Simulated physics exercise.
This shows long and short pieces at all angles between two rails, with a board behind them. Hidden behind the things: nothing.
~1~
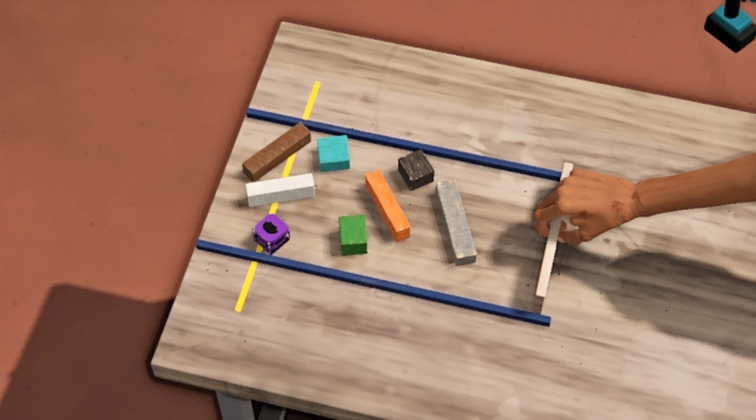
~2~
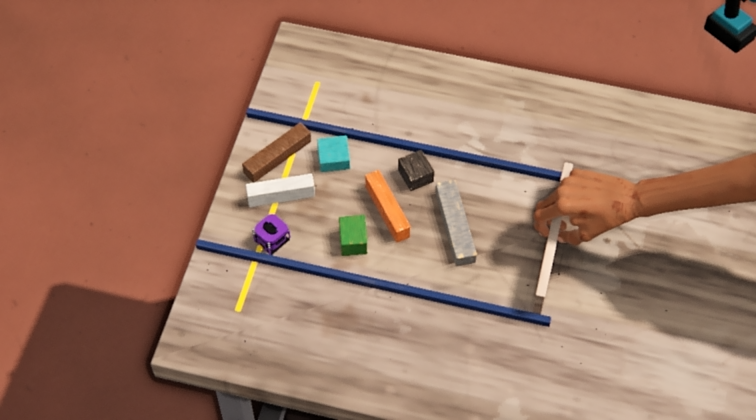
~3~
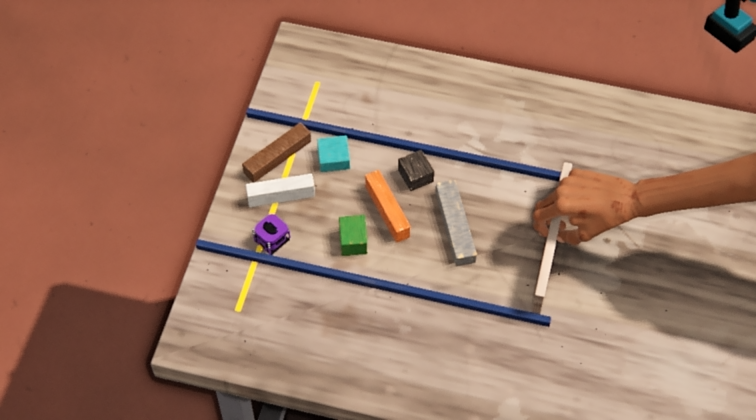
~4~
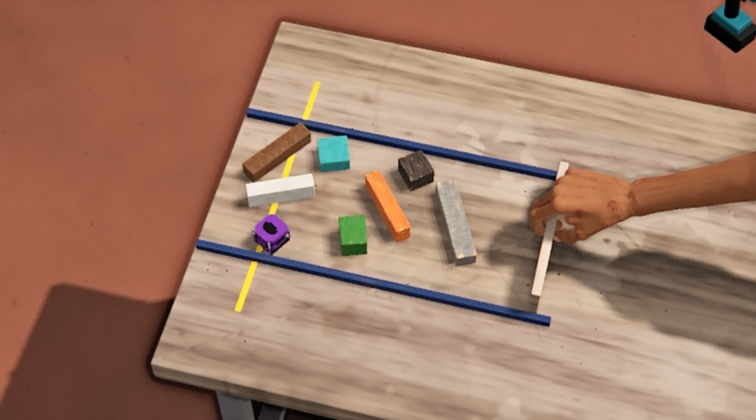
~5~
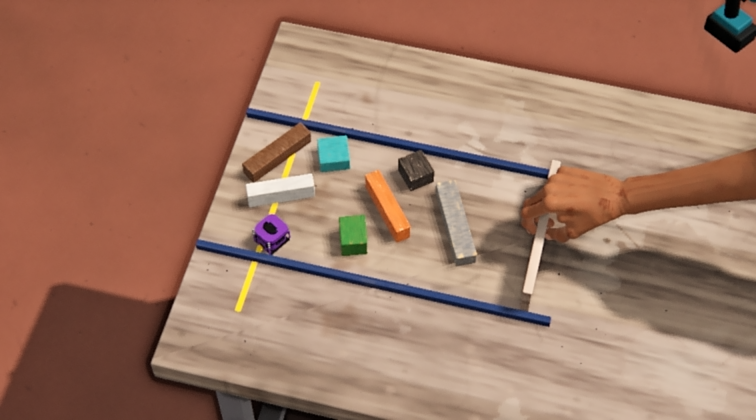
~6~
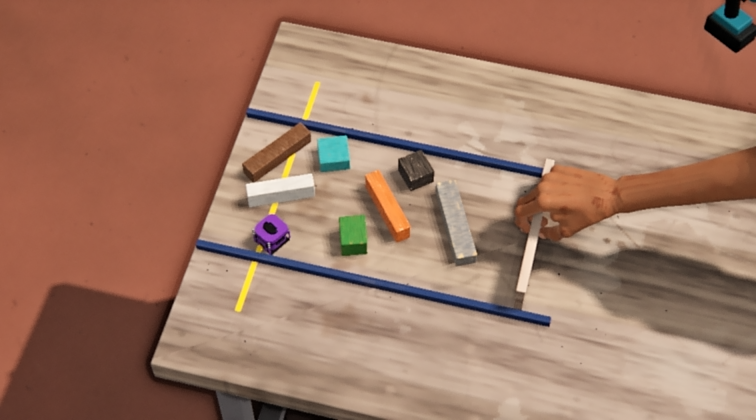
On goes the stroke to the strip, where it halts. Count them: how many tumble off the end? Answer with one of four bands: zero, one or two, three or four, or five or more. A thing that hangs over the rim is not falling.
One or two.
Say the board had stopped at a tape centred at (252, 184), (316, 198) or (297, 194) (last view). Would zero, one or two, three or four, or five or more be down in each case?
In order of the places: 3 or 4; none at all; zero.
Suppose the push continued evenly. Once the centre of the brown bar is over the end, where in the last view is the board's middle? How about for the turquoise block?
I'd put it close to (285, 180), and close to (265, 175) for the other one.
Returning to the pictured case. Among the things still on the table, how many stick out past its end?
The total would be 1.
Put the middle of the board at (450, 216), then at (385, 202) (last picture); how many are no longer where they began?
Counts: 1 / 4.
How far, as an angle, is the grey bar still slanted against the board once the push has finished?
It measures close to 0 degrees.
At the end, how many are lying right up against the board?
Contact count: 3.
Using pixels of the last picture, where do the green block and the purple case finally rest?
Final centres, first then second: (245, 236), (219, 223).
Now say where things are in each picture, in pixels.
In the first picture, brown bar (277, 152); white bar (281, 190); purple case (272, 234); board (553, 237); tape (280, 190).
In the second picture, white bar (281, 190); black block (416, 171).
In the third picture, purple case (272, 234); green block (353, 235).
In the fourth picture, brown bar (277, 152); orange bar (387, 206).
In the fifth picture, white bar (281, 190); board (541, 235).
In the sixth picture, brown bar (277, 152); white bar (281, 190); purple case (272, 234); board (534, 234); tape (280, 190).
Soon after, none off yet; brown bar at rest near (277, 152); white bar at rest near (281, 190); purple case at rest near (272, 234).
At rest, the number that fall off is one or two; fallen, brown bar.
